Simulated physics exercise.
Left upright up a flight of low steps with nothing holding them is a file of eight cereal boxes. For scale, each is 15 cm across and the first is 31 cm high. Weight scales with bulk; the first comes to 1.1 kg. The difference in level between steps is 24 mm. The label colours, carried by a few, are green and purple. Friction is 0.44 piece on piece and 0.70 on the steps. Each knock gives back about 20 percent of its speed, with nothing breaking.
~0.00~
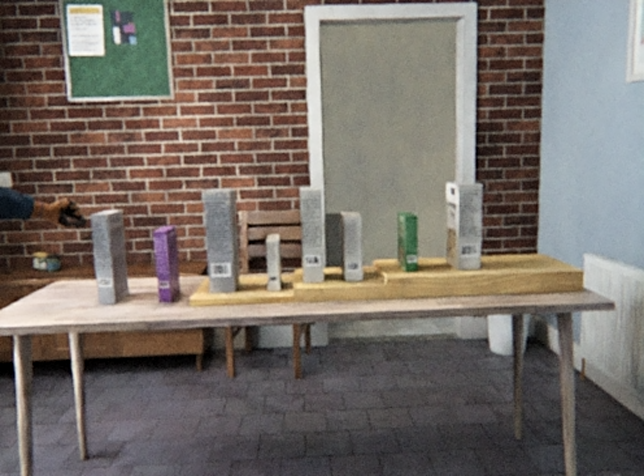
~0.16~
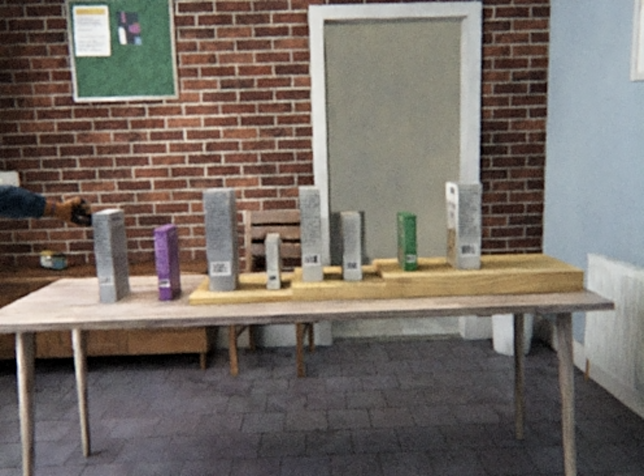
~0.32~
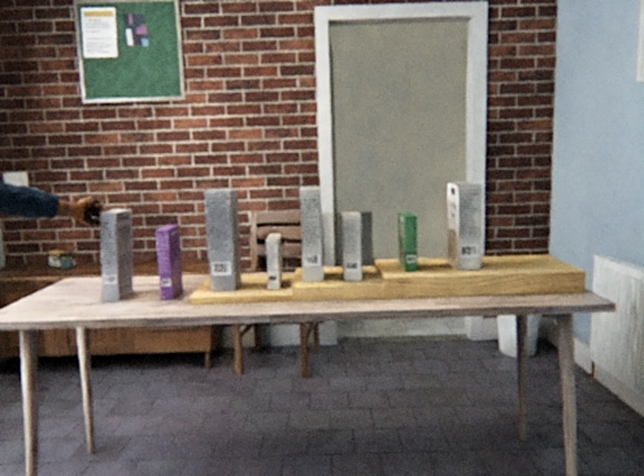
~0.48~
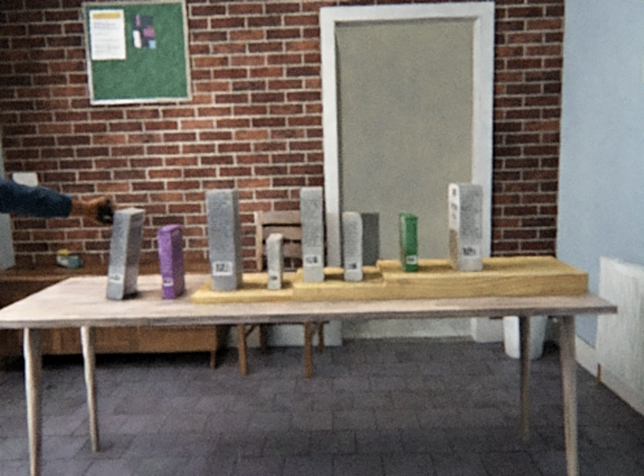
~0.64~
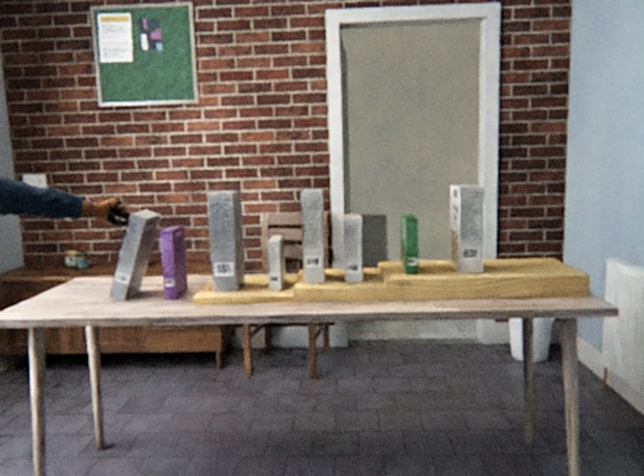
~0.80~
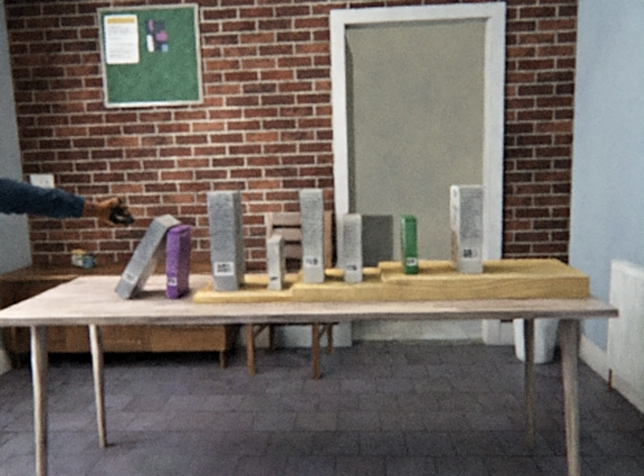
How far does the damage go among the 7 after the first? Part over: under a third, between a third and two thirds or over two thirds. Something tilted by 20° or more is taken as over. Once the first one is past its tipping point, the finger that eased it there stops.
When it settles, beyond two thirds are over.
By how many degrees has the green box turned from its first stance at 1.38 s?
Rotation: Approx. 0°.
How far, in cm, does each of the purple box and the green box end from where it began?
Moved: Purple 10, green 10.
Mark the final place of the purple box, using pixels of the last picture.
Look near (208, 272) in the final frame.
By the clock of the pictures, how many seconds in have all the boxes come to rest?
Near 2.5 s.
After 1.38 s, 2 of the 7 other boxes over; purple box 54° from how it stood.
After 1.86 s, 6 of the 7 other boxes over; purple box 61° from how it stood; green box 45° from how it stood.
In the end (2.8 s), 7 of the 7 other boxes over; green box lying flat; purple box 61° from how it stood. That is 100 per cent. Not one is left standing. From the last view, middles, green box near (444, 264), purple box near (208, 272).
